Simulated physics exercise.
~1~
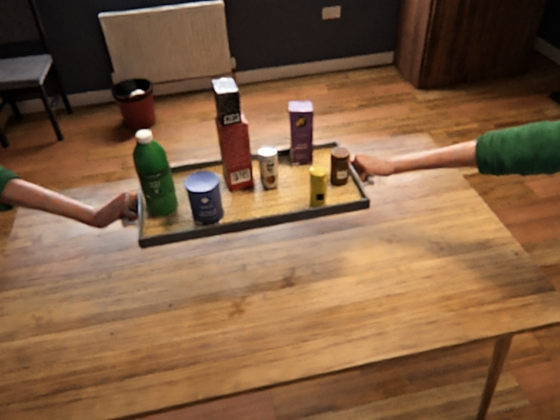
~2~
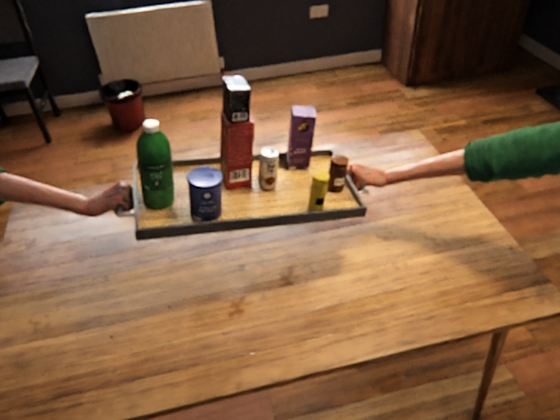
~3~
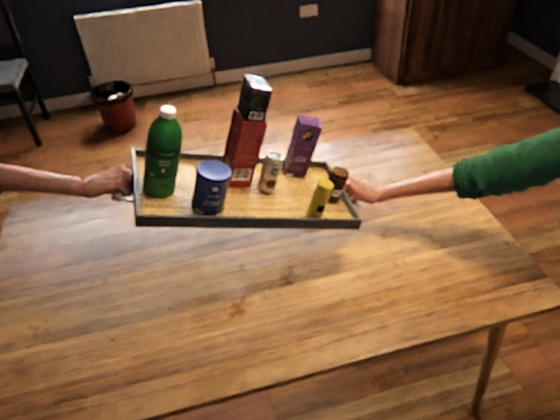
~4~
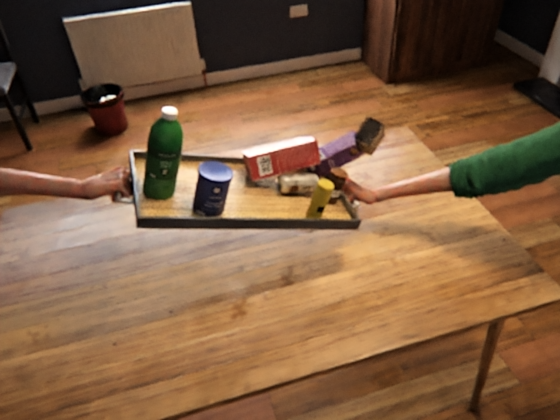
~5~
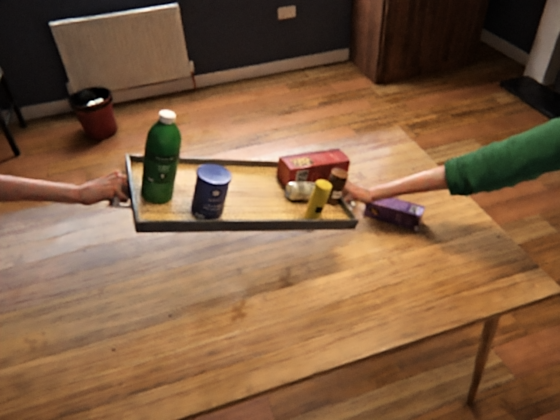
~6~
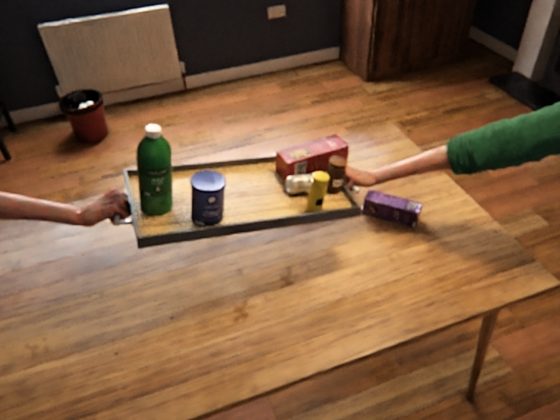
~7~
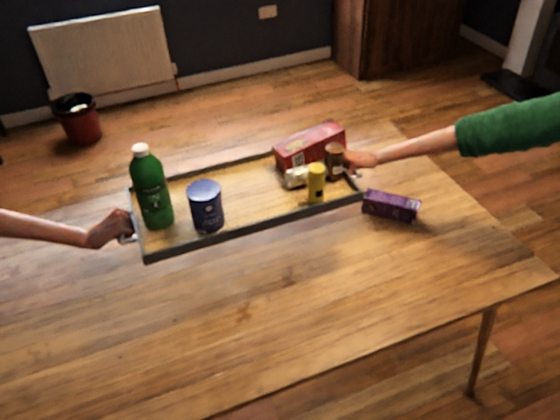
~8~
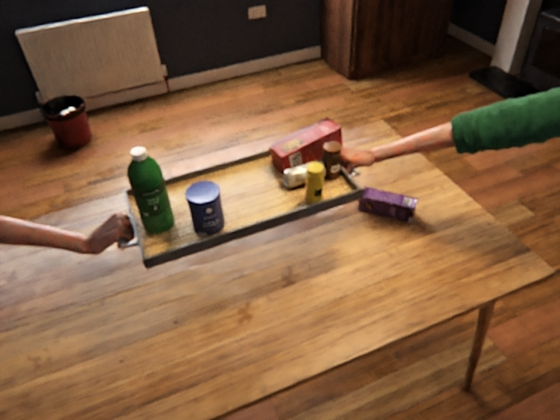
In the video, two hands hold a tray of bottles, cans and cartons above a wooden table and tip its right side down; the cartons and white can topple, the black and purple cartons leave the tray, and the green bottle stays standing as it levels.
